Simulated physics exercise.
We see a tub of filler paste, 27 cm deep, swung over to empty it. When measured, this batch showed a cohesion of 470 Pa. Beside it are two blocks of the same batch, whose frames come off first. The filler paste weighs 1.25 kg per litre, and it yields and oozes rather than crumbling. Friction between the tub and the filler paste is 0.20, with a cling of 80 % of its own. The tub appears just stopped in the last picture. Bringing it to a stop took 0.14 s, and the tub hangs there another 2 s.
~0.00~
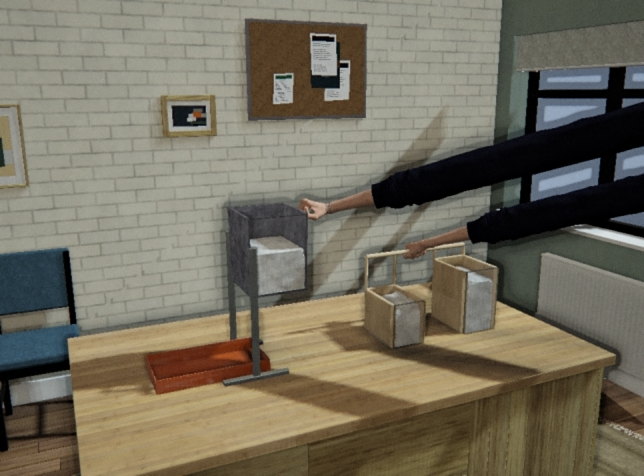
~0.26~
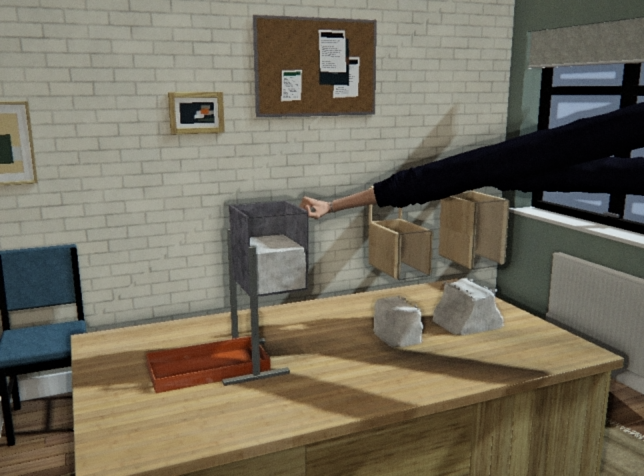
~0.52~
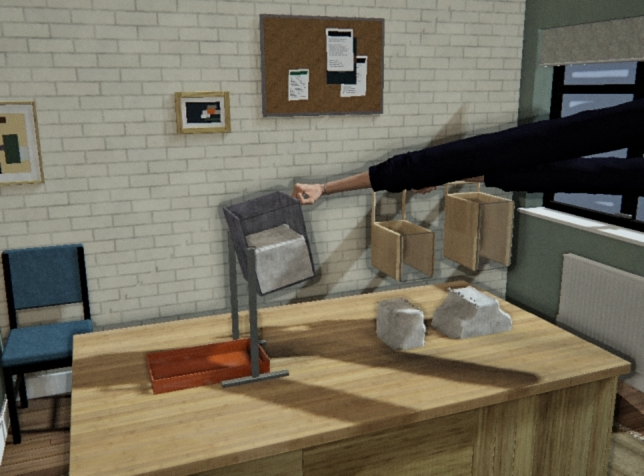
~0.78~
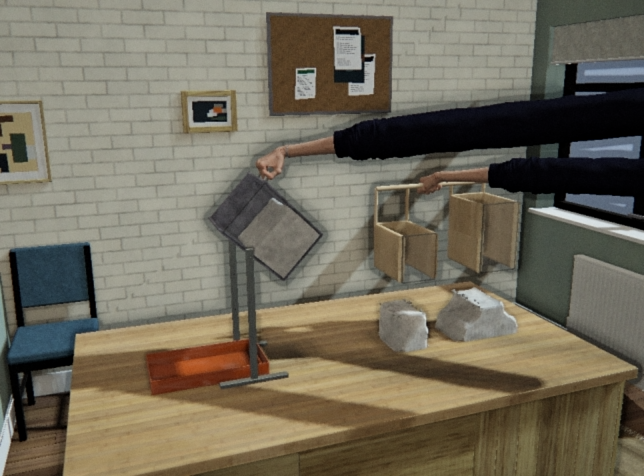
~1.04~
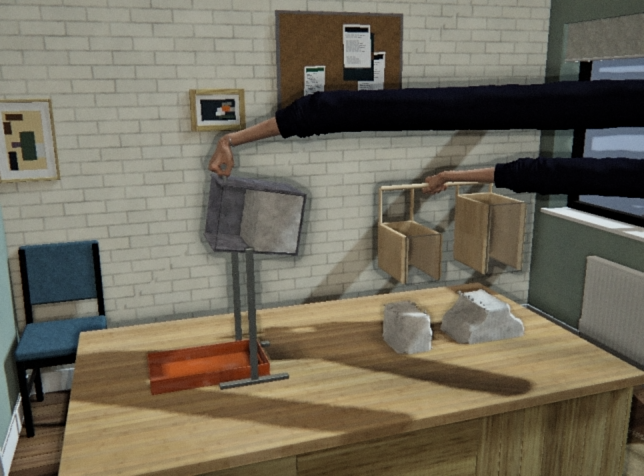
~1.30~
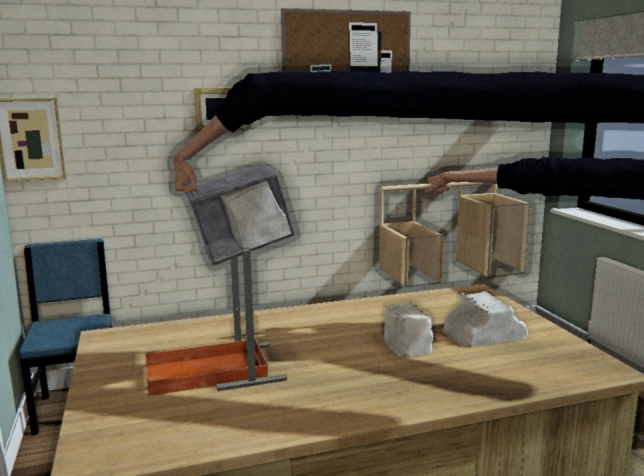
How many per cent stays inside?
54 %.
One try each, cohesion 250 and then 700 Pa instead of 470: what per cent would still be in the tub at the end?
In turn about 35 %, 100 %.
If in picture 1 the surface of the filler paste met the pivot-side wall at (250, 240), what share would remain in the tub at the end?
About 40 per cent.
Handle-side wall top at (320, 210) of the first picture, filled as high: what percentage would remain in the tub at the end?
The tub would end up holding some 40 % of it.
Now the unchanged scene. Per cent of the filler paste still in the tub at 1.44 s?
About 100 %.
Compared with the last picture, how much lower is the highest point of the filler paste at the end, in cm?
13 cm.
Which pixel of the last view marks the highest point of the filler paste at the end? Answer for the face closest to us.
About (267, 224).
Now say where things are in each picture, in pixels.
The first frame shows handle-side rim at (305, 214), tilt 0 degrees; top of the filler paste at (257, 254); blocks stand 15 cm, 22 cm (left to right).
The second frame shows handle-side rim at (306, 212), tilt 0 degrees; top of the filler paste at (257, 253); blocks stand 14 cm, 17 cm (left to right).
The third frame shows handle-side rim at (298, 202), tilt 13 degrees; top of the filler paste at (301, 239); blocks stand 14 cm, 14 cm (left to right).
The fourth frame shows handle-side rim at (263, 183), tilt 46 degrees; top of the filler paste at (290, 211); blocks stand 14 cm, 14 cm (left to right).
The fifth frame shows handle-side rim at (222, 186), tilt 80 degrees; top of the filler paste at (265, 194); blocks stand 14 cm, 14 cm (left to right).
The sixth frame shows handle-side rim at (192, 204), tilt 105 degrees; top of the filler paste at (264, 184); blocks stand 14 cm, 14 cm (left to right).
After 1.44 s, the tub is at 105 degrees and holds 100 %.
After 1.61 s, the tub is at 105 degrees and holds 75 %.
After 1.78 s, the tub is at 105 degrees and holds 55 %.
After 1.95 s, the tub is at 105 degrees and holds 54 %.
After 3.30 s, at the end, the tub is at 105 degrees and holds 54 %.
